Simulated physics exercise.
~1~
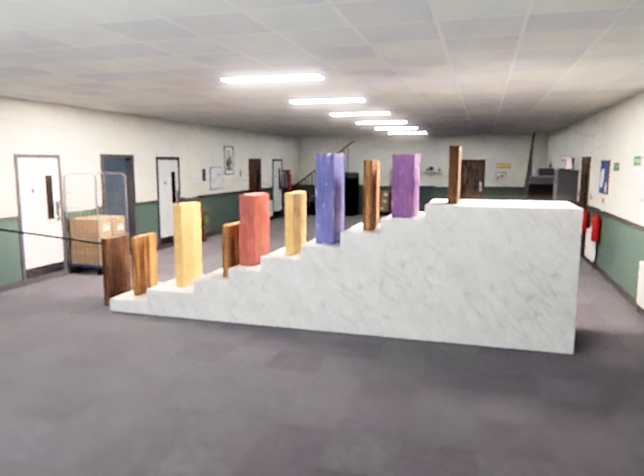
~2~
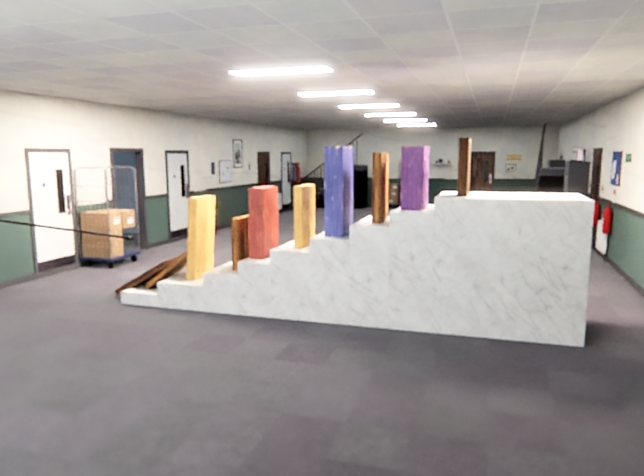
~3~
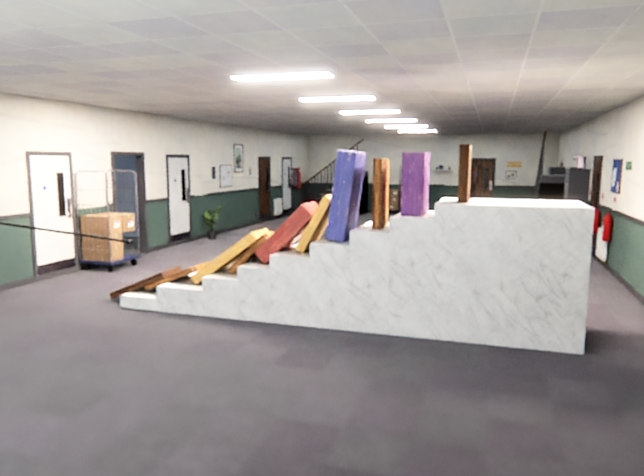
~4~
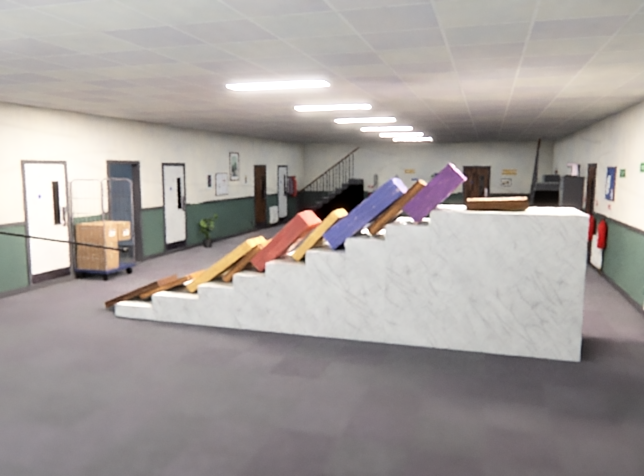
Boards standing up a flight of low steps topple rightward in turn until none stands.
